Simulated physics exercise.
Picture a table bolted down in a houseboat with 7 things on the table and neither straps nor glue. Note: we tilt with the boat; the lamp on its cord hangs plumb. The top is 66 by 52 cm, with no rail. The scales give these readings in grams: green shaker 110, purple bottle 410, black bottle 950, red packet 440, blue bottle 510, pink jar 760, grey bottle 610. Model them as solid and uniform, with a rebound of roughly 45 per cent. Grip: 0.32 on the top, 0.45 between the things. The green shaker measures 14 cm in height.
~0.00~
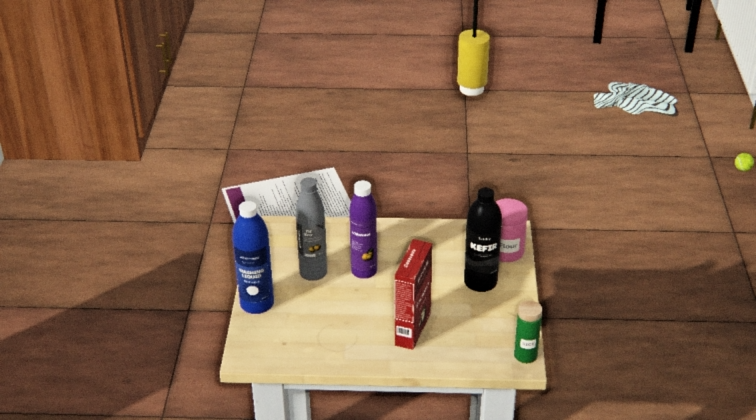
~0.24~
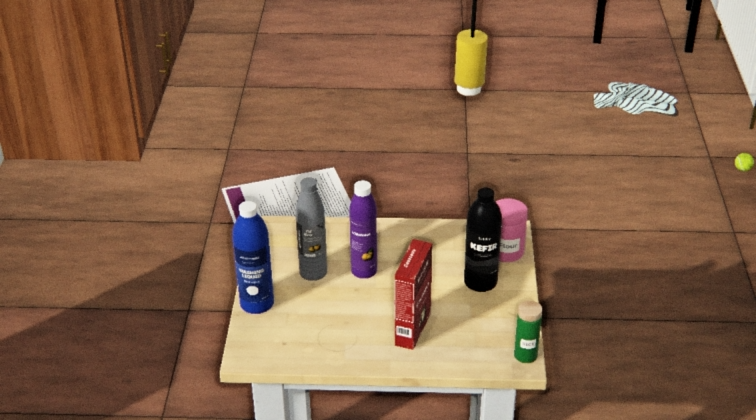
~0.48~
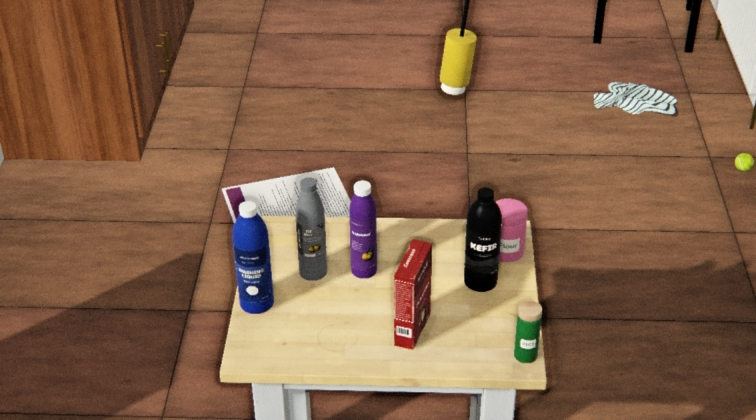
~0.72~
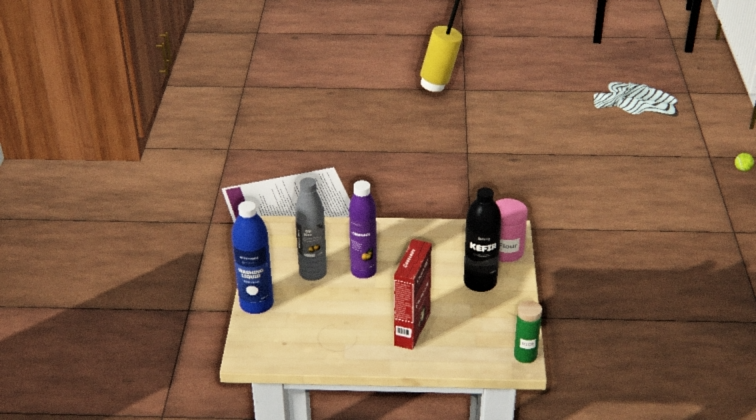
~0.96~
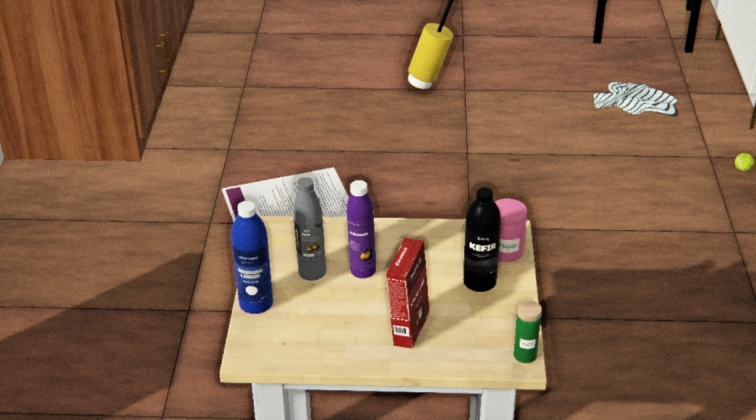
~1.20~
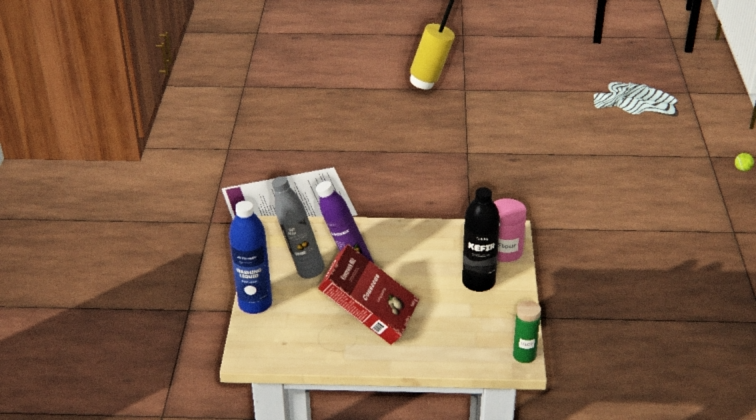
Table of bottles, jars and a red packet as a yellow hanging lamp swings left, the packet, purple and grey bottles then leaning left.
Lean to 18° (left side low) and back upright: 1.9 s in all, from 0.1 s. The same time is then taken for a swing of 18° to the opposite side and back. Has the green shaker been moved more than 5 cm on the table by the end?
No.
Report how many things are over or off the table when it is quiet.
That makes 4.
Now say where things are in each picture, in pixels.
The first picture shows boat level; green shaker (528, 332); purple bottle (363, 229).
The second picture shows heel 1°, left side down; red packet (413, 295); blue bottle (253, 256).
The third picture shows heel 6°, left side down; pink jar (508, 231); grey bottle (311, 229).
The fourth picture shows heel 13°, left side down; purple bottle (363, 229); black bottle (483, 238).
The fifth picture shows heel 18°, left side down; red packet (409, 294) tipped 5° from how it sat; blue bottle (252, 256).
The sixth picture shows heel 17°, left side down; green shaker (527, 332); pink jar (506, 230).
After 1.80 s, heel 2°, left side down; blue bottle and grey bottle now off the table; purple bottle on its side; red packet on its side.
After 2.60 s, heel 13°, right side down; purple bottle on its side; red packet on its side.
By the end (4.4 s), off the table, purple bottle, blue bottle and grey bottle; tipped over on the table, red packet; the other 3 in place, give or take 5 cm. Seen from the same camera at the end, green shaker near (528, 332).
